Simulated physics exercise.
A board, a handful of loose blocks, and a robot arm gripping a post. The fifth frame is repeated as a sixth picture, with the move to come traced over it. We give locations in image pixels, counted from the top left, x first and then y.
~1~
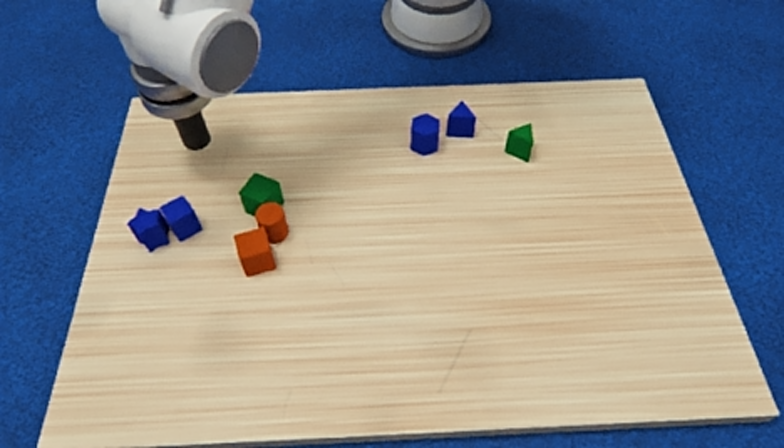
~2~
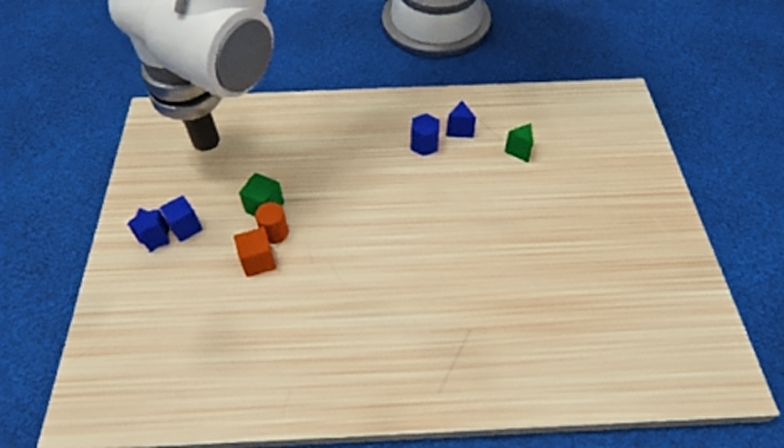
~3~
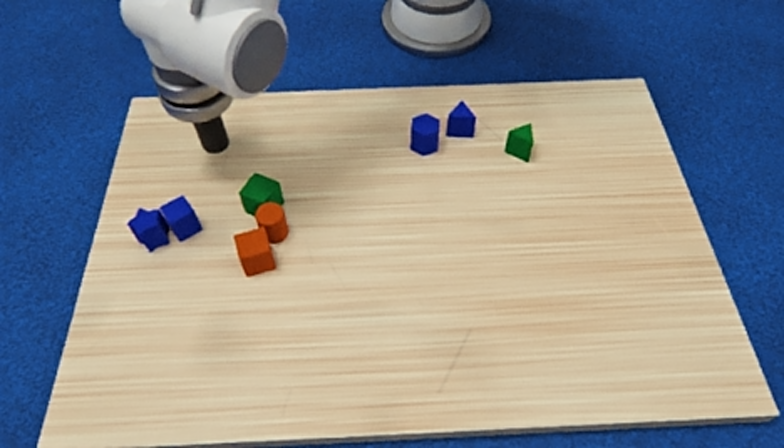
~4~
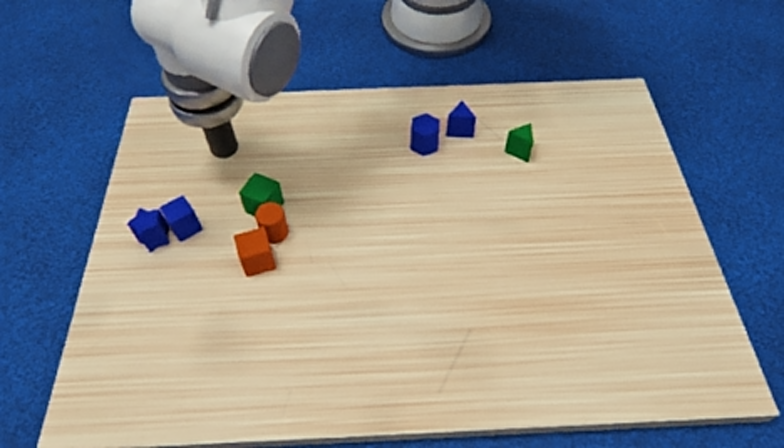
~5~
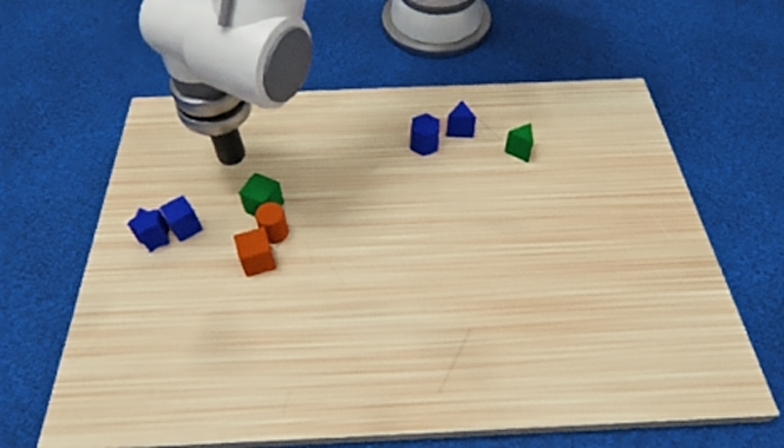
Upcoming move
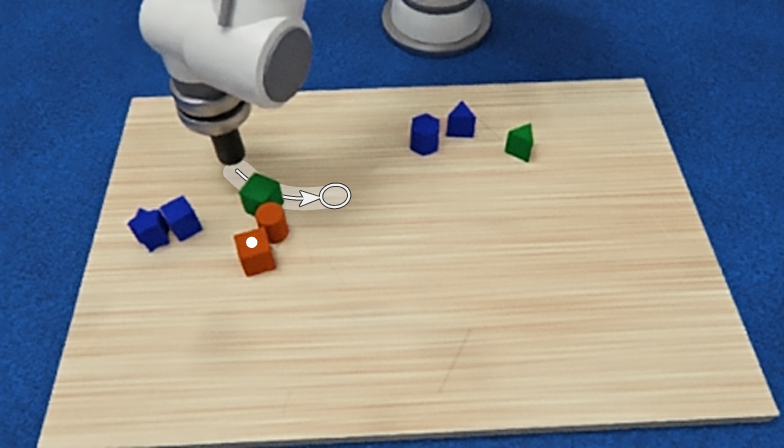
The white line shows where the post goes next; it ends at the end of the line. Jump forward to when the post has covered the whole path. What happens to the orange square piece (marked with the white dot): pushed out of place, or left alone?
It gets moved.
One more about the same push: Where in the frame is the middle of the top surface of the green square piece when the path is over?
By then it is at (279, 201).
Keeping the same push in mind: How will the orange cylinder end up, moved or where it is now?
Answer: Moved.
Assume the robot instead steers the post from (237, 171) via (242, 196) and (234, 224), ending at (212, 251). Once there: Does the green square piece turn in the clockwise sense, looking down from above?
Short answer: No.
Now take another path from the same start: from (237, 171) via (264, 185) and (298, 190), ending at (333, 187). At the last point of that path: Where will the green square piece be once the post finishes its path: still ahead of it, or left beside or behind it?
The post loses it on the way.
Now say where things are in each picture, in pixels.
Tip of the post (197, 141), middles of tops, blue square piece (176, 208), orange square piece (252, 242), green square piece (259, 187), orange cylinder (269, 213), in the first frame.
Post (206, 141), nothing pushed, in the second frame.
Post (216, 144), nothing pushed, in the third frame.
Post (225, 148), nothing pushed, in the fourth frame.
Post (232, 155), blue square piece (176, 208), orange square piece (252, 242), green square piece (259, 187), orange cylinder (269, 213), in the fifth frame.
The line goes from (237, 171) through (262, 189) and (297, 198) to (335, 196); the dot is on the orange square piece.
The first path, step by step. One third of the way, post (259, 175); orange square piece (253, 246), turned 15° clockwise; green square piece (263, 195), turned 20° clockwise; orange cylinder (271, 220).
Two thirds of the way, post (294, 184); orange square piece (254, 250), turned 35° clockwise; green square piece (279, 201), turned 90° clockwise; orange cylinder (272, 227).
At the end, post (333, 181); blue square piece unmoved; orange square piece (254, 250), turned 35° clockwise; green square piece (279, 201), turned 90° clockwise; orange cylinder (272, 227).
